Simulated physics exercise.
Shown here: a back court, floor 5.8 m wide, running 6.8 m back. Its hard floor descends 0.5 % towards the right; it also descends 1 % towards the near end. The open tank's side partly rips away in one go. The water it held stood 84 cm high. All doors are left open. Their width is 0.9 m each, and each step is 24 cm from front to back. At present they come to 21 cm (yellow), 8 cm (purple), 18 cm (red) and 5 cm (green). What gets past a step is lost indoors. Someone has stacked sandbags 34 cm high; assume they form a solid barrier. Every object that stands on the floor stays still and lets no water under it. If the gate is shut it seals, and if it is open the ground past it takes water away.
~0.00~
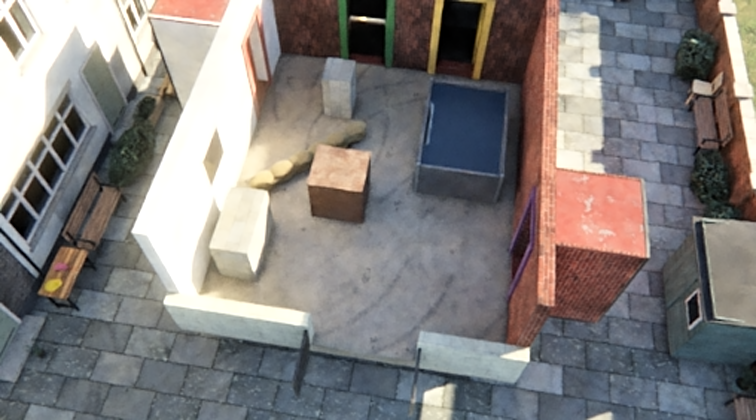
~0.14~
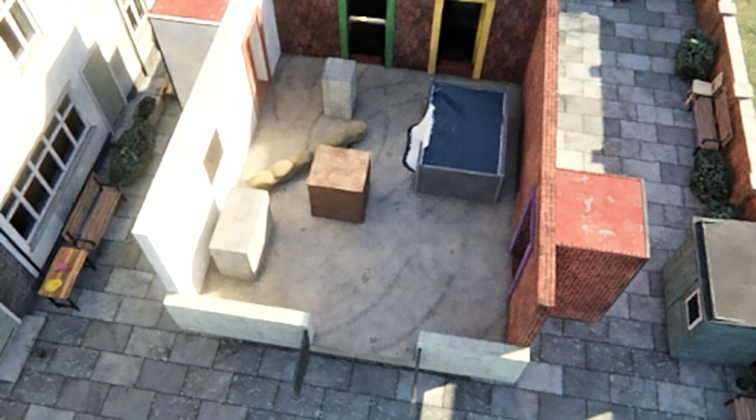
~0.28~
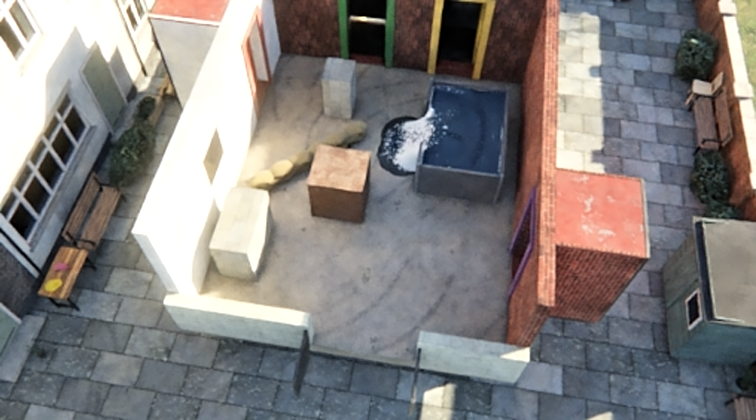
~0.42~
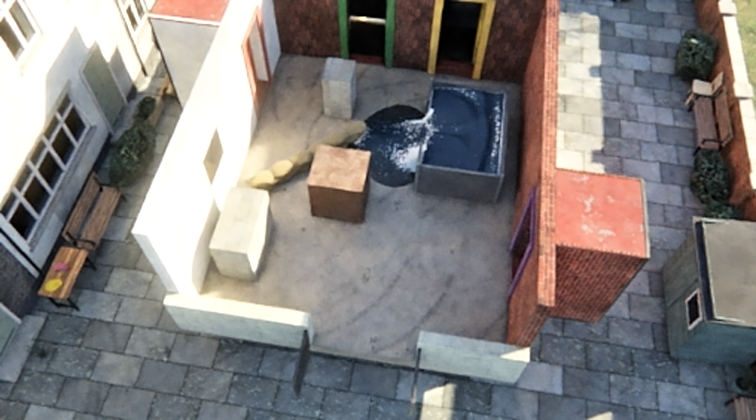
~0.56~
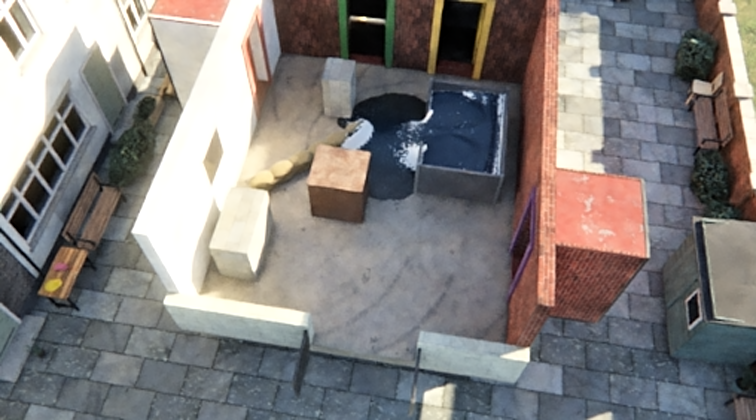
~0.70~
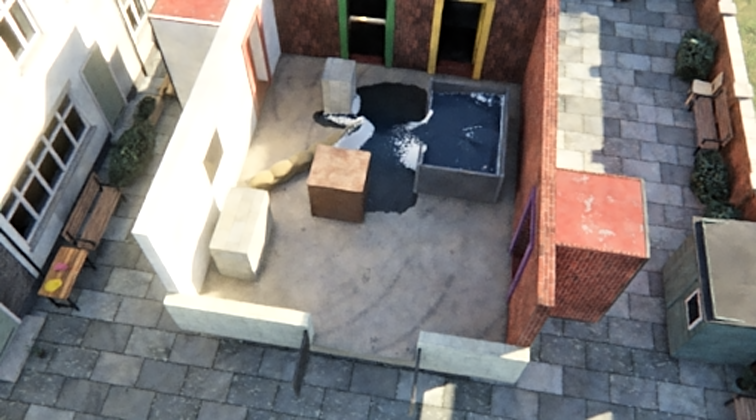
In a walled court seen from above, dark water burst from the left side of an open tank, foamed across the floor past a brown block, and spread around a pale block near the back.
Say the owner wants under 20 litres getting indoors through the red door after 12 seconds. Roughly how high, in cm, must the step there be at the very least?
At the very least some 8 cm.
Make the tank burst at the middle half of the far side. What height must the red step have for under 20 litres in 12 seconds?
In that case about 10.5 cm.
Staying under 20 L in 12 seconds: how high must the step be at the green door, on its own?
At green, roughly 26 cm.
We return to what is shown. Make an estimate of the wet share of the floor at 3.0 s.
I'd say near 55 percent.
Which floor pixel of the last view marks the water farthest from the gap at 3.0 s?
Lab note: Front tip approx. (194, 312).
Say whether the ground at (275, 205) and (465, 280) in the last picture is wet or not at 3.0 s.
Taking them in turn, they come out submerged and spared.
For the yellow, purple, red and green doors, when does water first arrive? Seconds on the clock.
Yellow 2.4 s, purple 4.0 s, red 1.1 s, green 1.0 s.
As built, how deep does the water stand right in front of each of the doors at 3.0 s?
Centimetres: Yellow = 3, purple = 0, red = 6, green = 6.
After 1.4 s water covers 25 % of the floor, deepest (51 cm) near (334, 178); 7 cm at the red door, 0 litres in over its 18 cm step.
After 3.0 s water covers 55 % of the floor, deepest (34 cm) near (367, 148); 6 cm at the red door, 0 litres in over its 18 cm step.
After 12.0 s water covers 95 % of the floor, deepest (10 cm) near (487, 113); 7 cm at the red door, 0 litres in over its 18 cm step.
At the red door as built, the water arrived by 1.2 s and peaked near 13 cm at 4.4 s.
With a step of 6.5 cm, 46 litres would have come in within the 12 s; with 9 cm, 10 litres. So under 20 litres takes about 8 cm.
